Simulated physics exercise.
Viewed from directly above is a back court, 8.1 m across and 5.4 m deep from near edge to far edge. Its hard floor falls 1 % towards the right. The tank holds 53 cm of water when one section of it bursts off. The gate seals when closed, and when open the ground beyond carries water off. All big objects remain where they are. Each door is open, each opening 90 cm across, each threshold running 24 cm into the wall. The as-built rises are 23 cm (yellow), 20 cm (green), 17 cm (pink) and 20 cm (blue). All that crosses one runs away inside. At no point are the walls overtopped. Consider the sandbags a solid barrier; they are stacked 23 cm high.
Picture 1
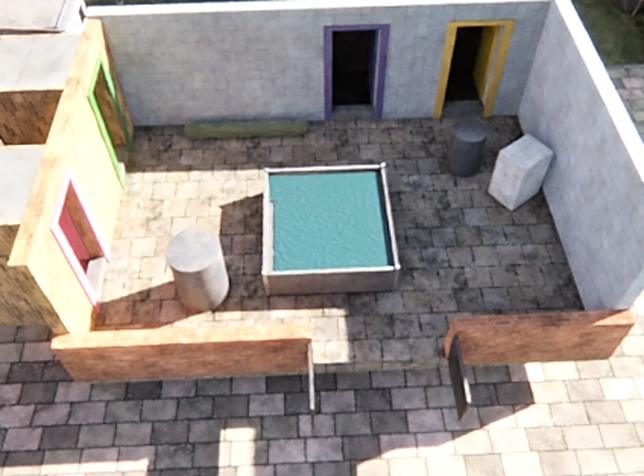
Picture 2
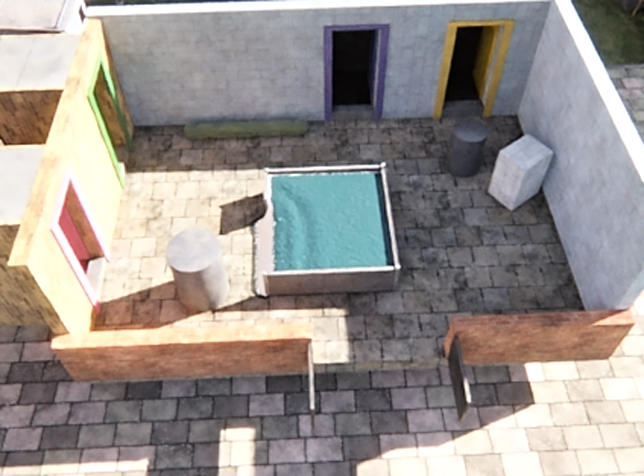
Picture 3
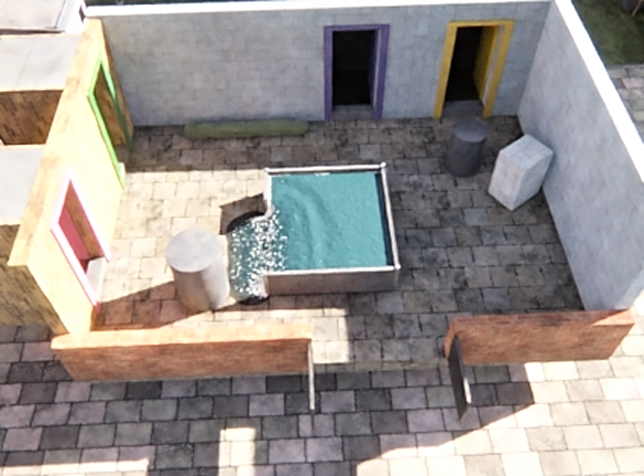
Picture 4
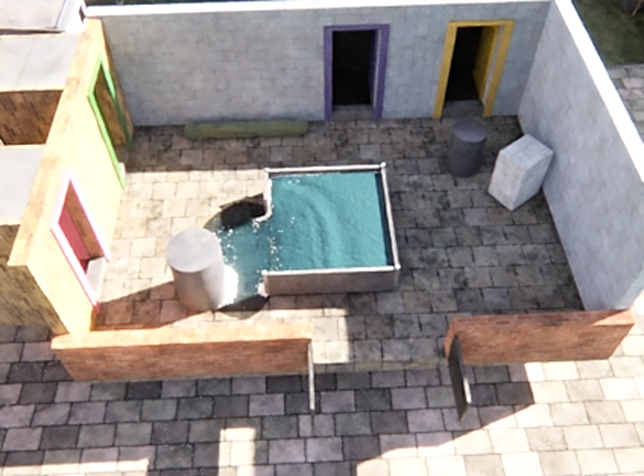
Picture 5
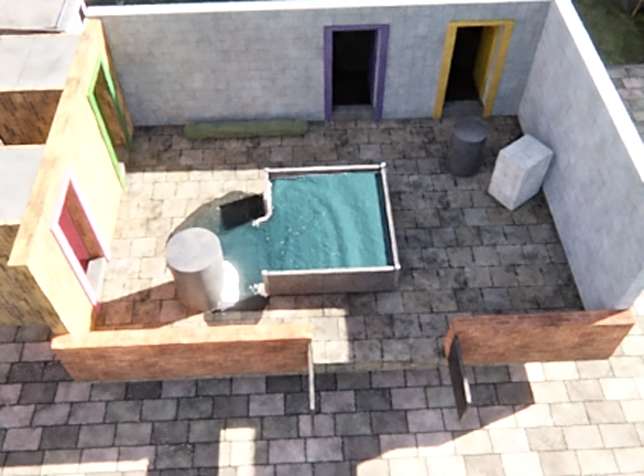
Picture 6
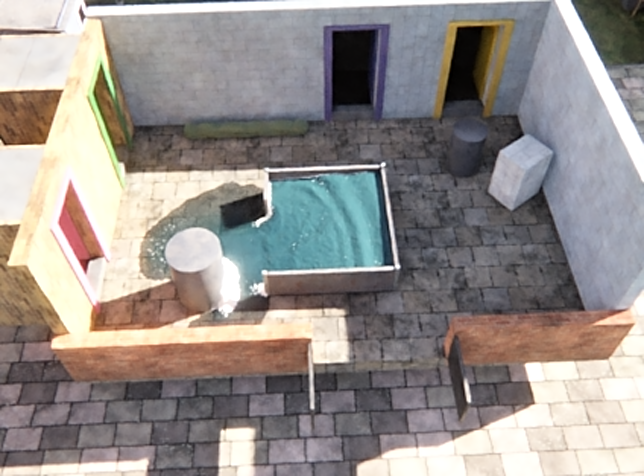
Water burst out through the left side of a square tank in a walled courtyard, poured around a pale round column, and spread across the paving toward the left wall as ripples crossed the tank.
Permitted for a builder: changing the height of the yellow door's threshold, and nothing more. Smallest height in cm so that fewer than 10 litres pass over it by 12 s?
I would say 6.5 cm.
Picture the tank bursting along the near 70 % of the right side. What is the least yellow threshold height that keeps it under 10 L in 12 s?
About 6.0 centimetres.
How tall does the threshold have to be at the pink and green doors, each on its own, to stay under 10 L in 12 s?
You'd want some 19 cm at pink and some 14.5 cm at green.
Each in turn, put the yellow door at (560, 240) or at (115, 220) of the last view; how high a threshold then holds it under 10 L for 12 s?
About 7.0 cm for the first and 22 cm for the second.
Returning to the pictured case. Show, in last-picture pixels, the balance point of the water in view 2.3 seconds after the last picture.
(242, 246).
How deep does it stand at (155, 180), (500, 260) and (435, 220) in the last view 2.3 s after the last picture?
Depth: About 13, 0, 0 cm.
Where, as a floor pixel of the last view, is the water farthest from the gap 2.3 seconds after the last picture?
(134, 131).
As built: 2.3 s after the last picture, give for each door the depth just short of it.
Depth (cm): Yellow 0 / green 14 / pink 16 / blue 0.
Then, 0.7 s after the last picture water covers 20 % of the floor, deepest (40 cm) near (230, 277); it has not reached the yellow door.
Then, 2.3 s after the last picture water covers 40 % of the floor, deepest (29 cm) near (134, 131); it has not reached the yellow door.
Then, 11.3 s after the last picture water covers 90 % of the floor, deepest (16 cm) near (521, 176); 11 cm at the yellow door, 0 litres in over its 23 cm threshold.
At the yellow door as built, the water peaked near 11 cm, 11.3 s after the last picture.
Run again over the same 12 s with other heights there, 14 litres in over 6 cm, 4 litres over 8 cm. The limit of 10 litres is kept from about 6.5 cm up.
